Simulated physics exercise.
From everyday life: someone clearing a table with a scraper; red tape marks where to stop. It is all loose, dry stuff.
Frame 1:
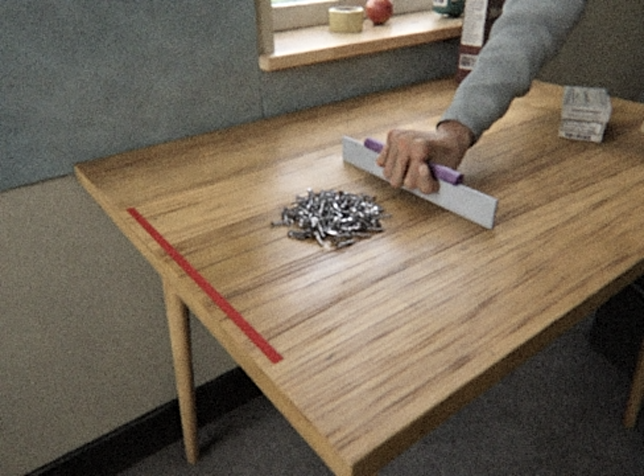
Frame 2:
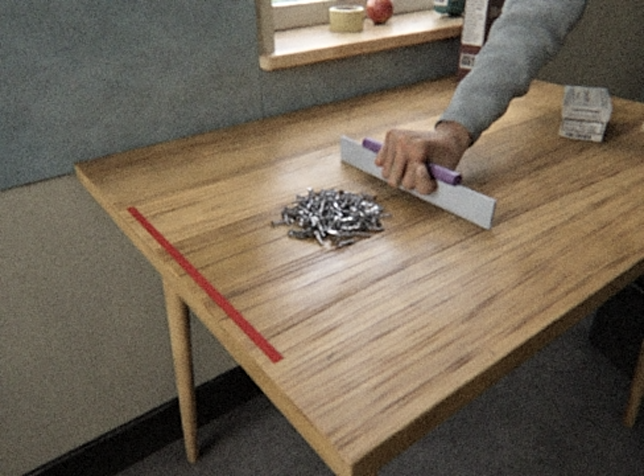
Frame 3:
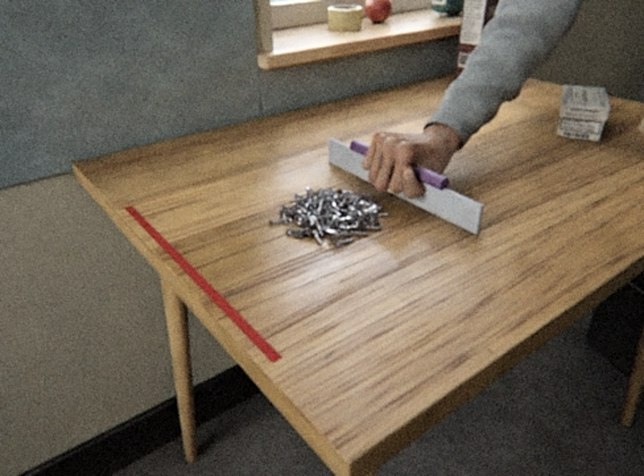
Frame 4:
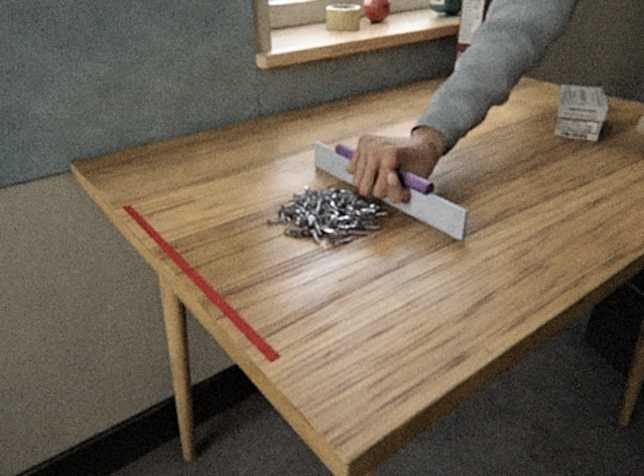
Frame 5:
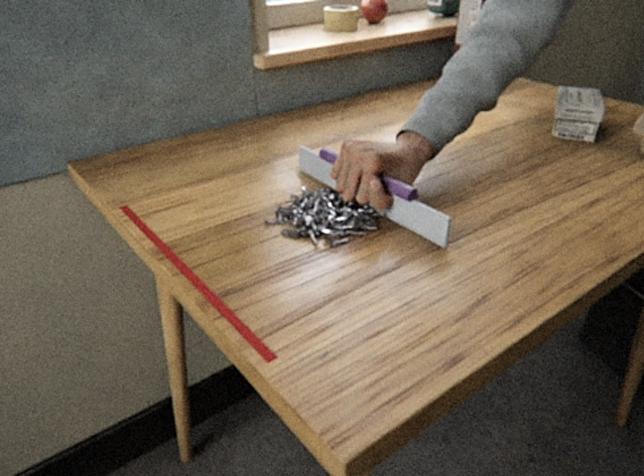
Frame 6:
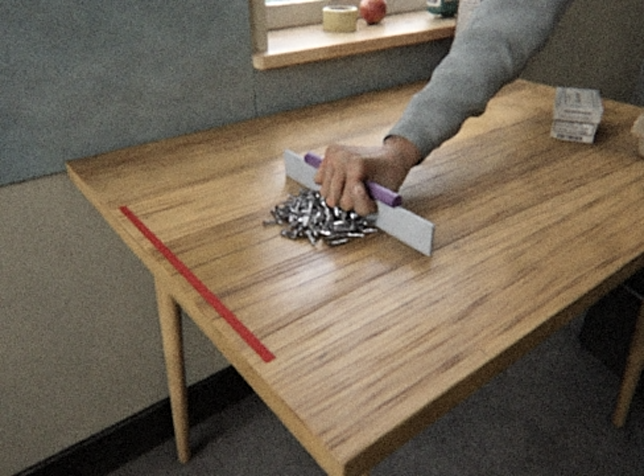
A hand slides a scraper left across a wooden table into a pile of screws.
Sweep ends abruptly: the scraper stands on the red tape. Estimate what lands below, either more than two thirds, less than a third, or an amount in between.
What is pushed off will surpass two thirds.
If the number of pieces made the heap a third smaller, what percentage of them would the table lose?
Estimate: Around 100 %.
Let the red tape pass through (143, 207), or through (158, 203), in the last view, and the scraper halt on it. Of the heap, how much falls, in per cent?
About 70 %, then 40 %.
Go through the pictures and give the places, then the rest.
In the first picture, scraper at (482, 208), at rest; red tape at (135, 214), right by the edge; edge at (178, 278); the heap at (328, 211), steel screws.
In the second picture, scraper at (480, 209).
In the third picture, scraper at (467, 213); the heap at (327, 209).
In the fourth picture, scraper at (452, 219).
In the fifth picture, scraper at (435, 226); the heap at (323, 210), a stray few pushed along.
In the sixth picture, scraper at (420, 233); red tape at (127, 212); edge at (170, 277); the heap at (317, 212), about half pushed along.
Soon, scraper still moving, near (268, 210); heap all on the table, its front near (216, 265).
A while on, scraper stopped at the red tape; heap most over the edge.
Towards the end, scraper stopped at the red tape; heap nearly all over the edge.
Finally, scraper stopped at the red tape; heap nearly all over the edge.
